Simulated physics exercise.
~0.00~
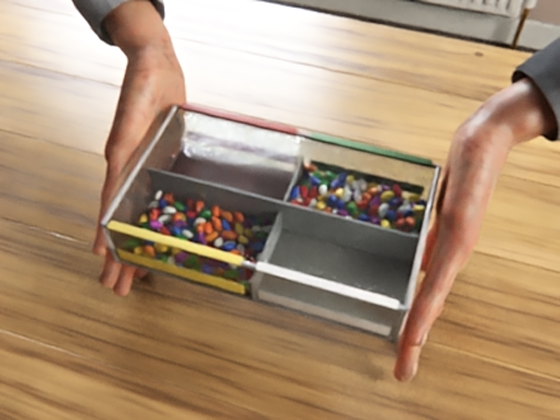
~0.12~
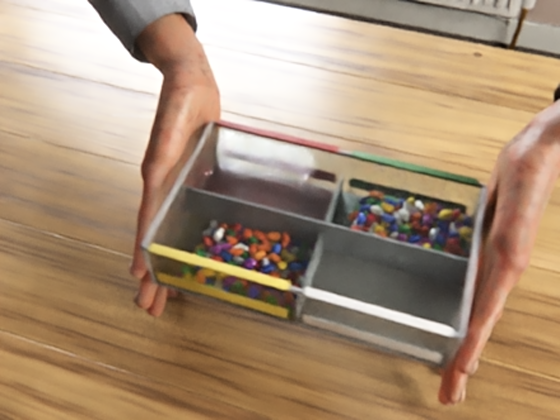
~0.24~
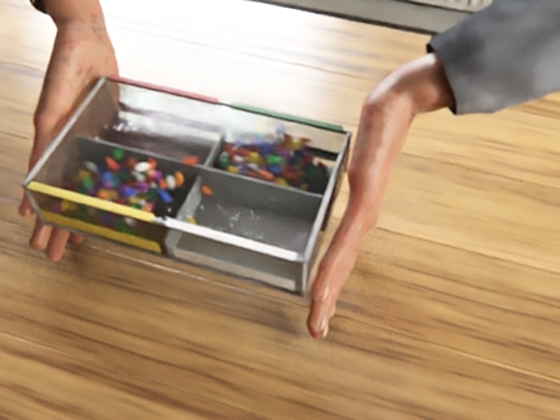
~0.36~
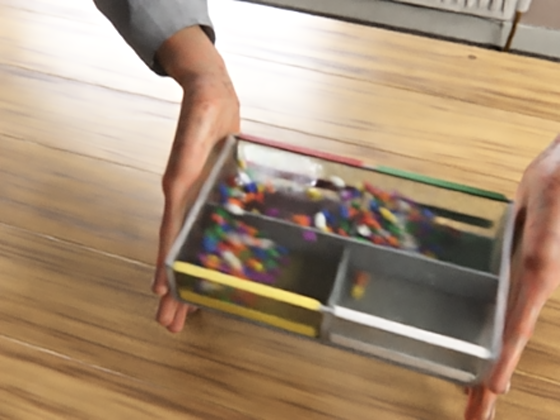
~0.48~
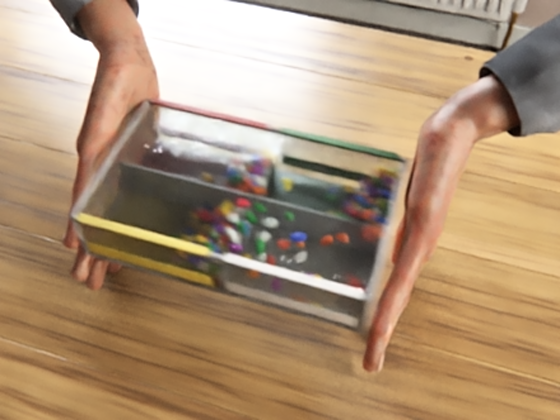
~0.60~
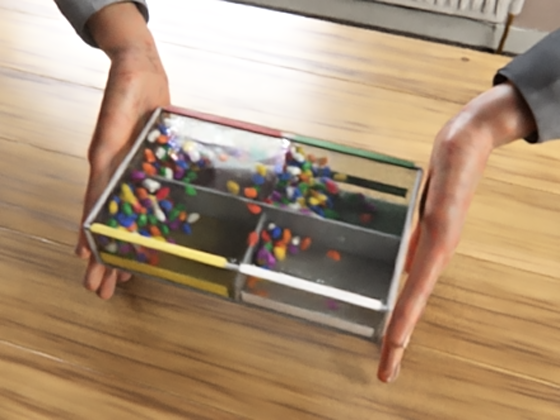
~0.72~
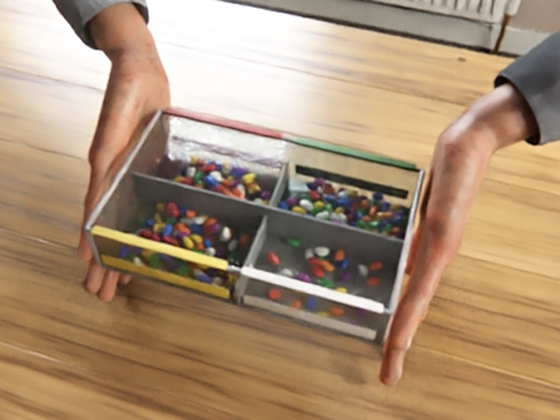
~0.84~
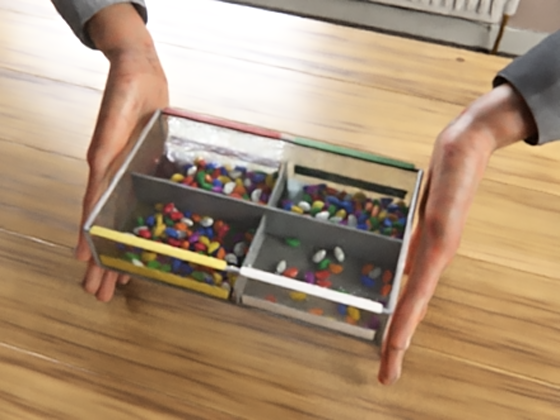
A clear-lidded box of colorful jelly beans, held between two hands over a wooden floor, was shaken back and forth until the beans hopped the dividers, and it ended held still with beans in all four compartments, fewest by the white edge.
